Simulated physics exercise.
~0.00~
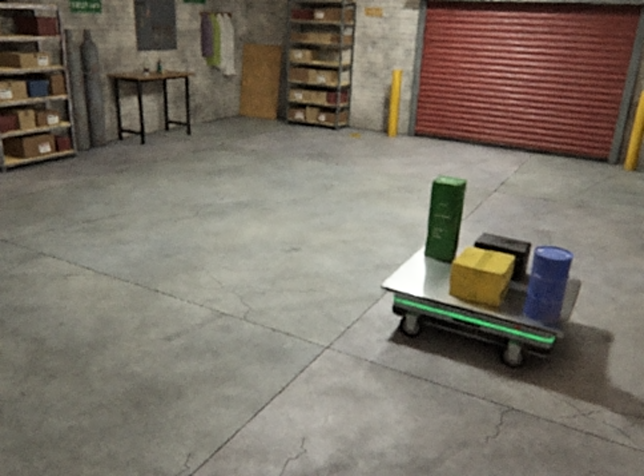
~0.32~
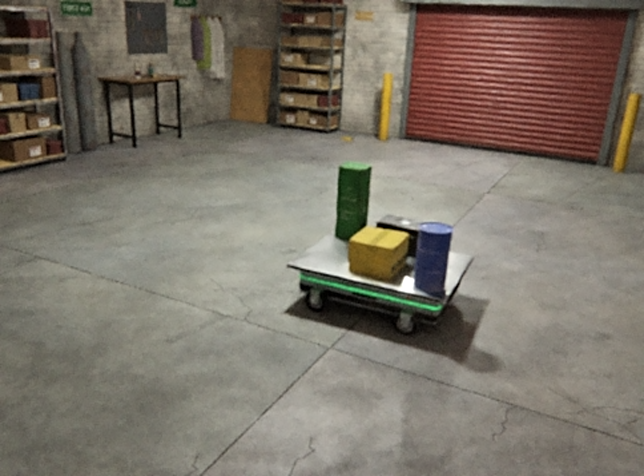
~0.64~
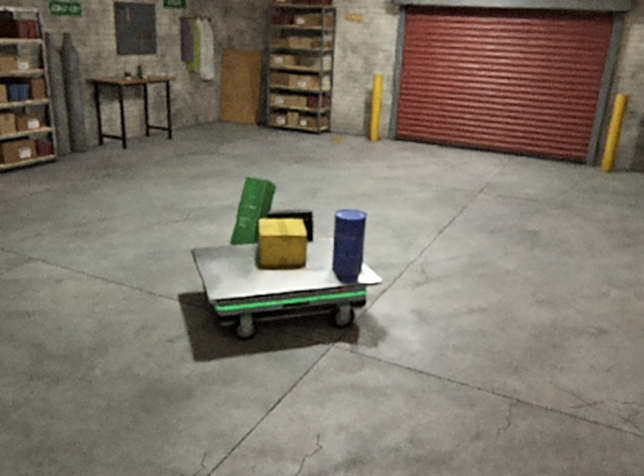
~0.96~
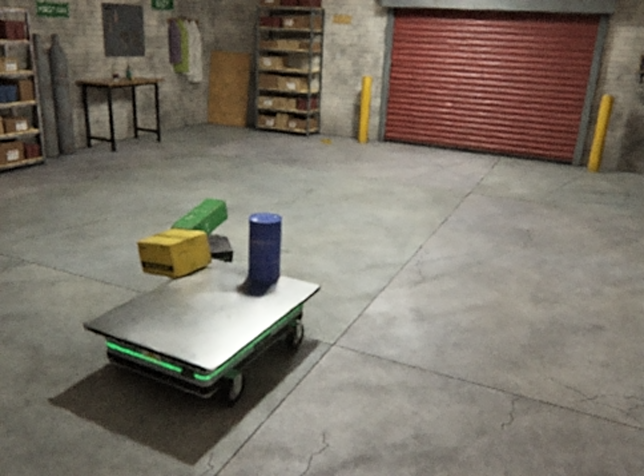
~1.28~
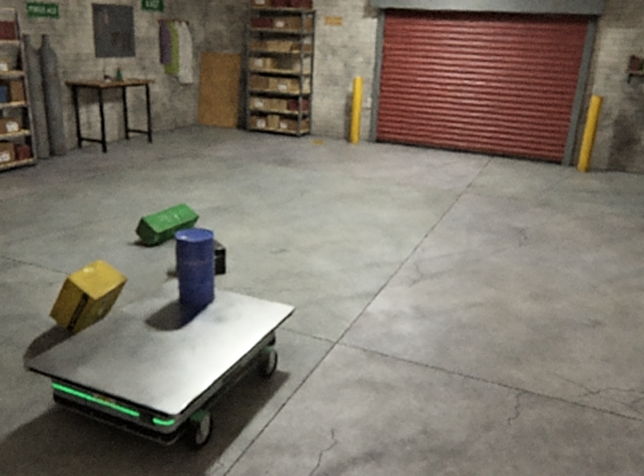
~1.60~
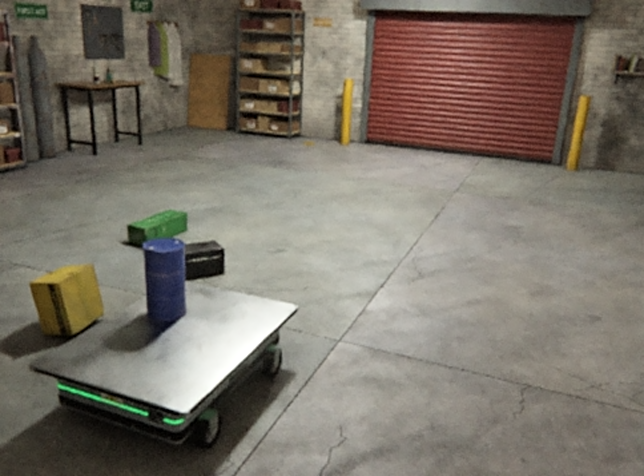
The clip shows a wheeled cart carrying a green box, yellow box, black toolbox and blue canister moving left and turning across a warehouse floor; the green box tips off, then the toolbox and yellow box leave the deck, and only the canister remains, upright, as the cart stops.
